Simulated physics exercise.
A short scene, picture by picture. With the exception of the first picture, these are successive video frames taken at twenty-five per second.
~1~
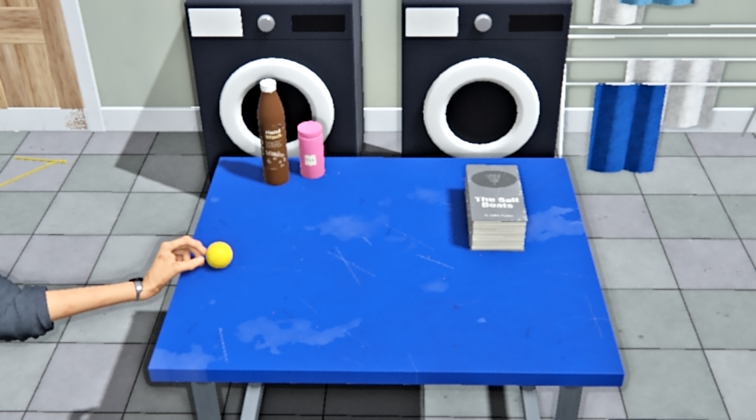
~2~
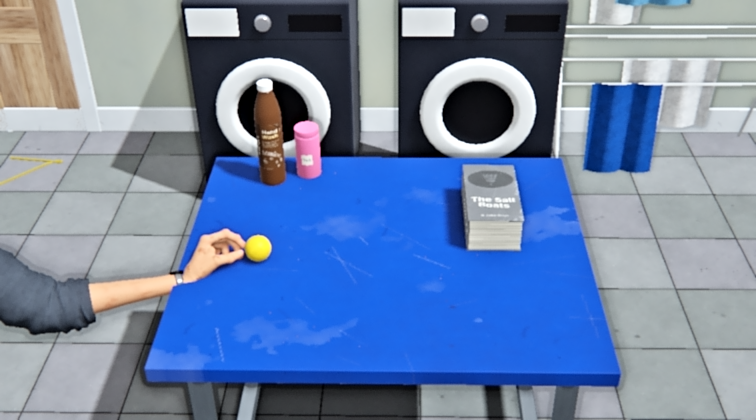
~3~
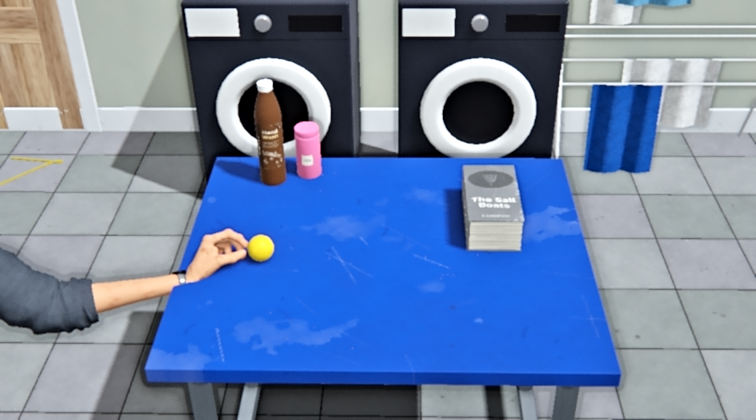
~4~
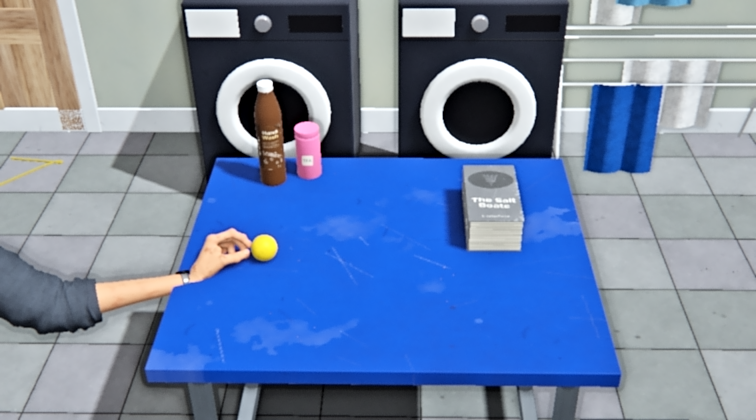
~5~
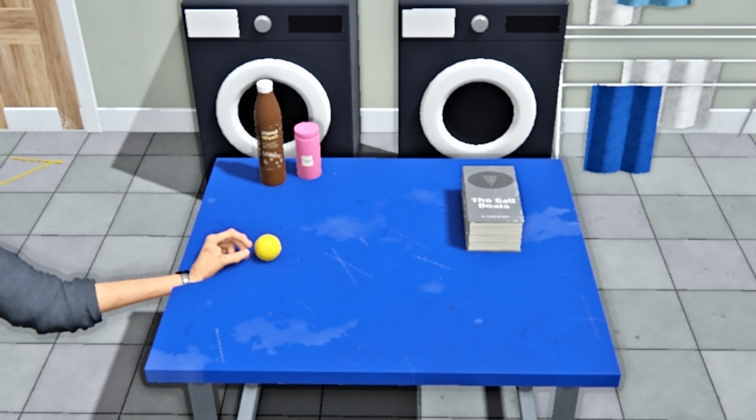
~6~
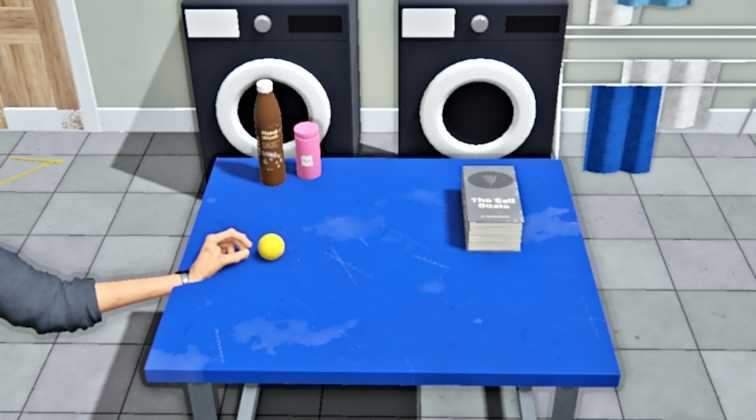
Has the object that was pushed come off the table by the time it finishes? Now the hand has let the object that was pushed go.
It will most likely come to rest on the table.
Then, 0.20 s past the last view, yellow lemon displaced about its own width near (288, 244).
Then, 0.50 s past the last view, yellow lemon displaced well along near (308, 241).
Then, 1.00 s past the last view, yellow lemon displaced well along near (330, 238).
Finally, moved from the start, yellow lemon. Final places as the last picture's camera would see them, yellow lemon near (337, 237).
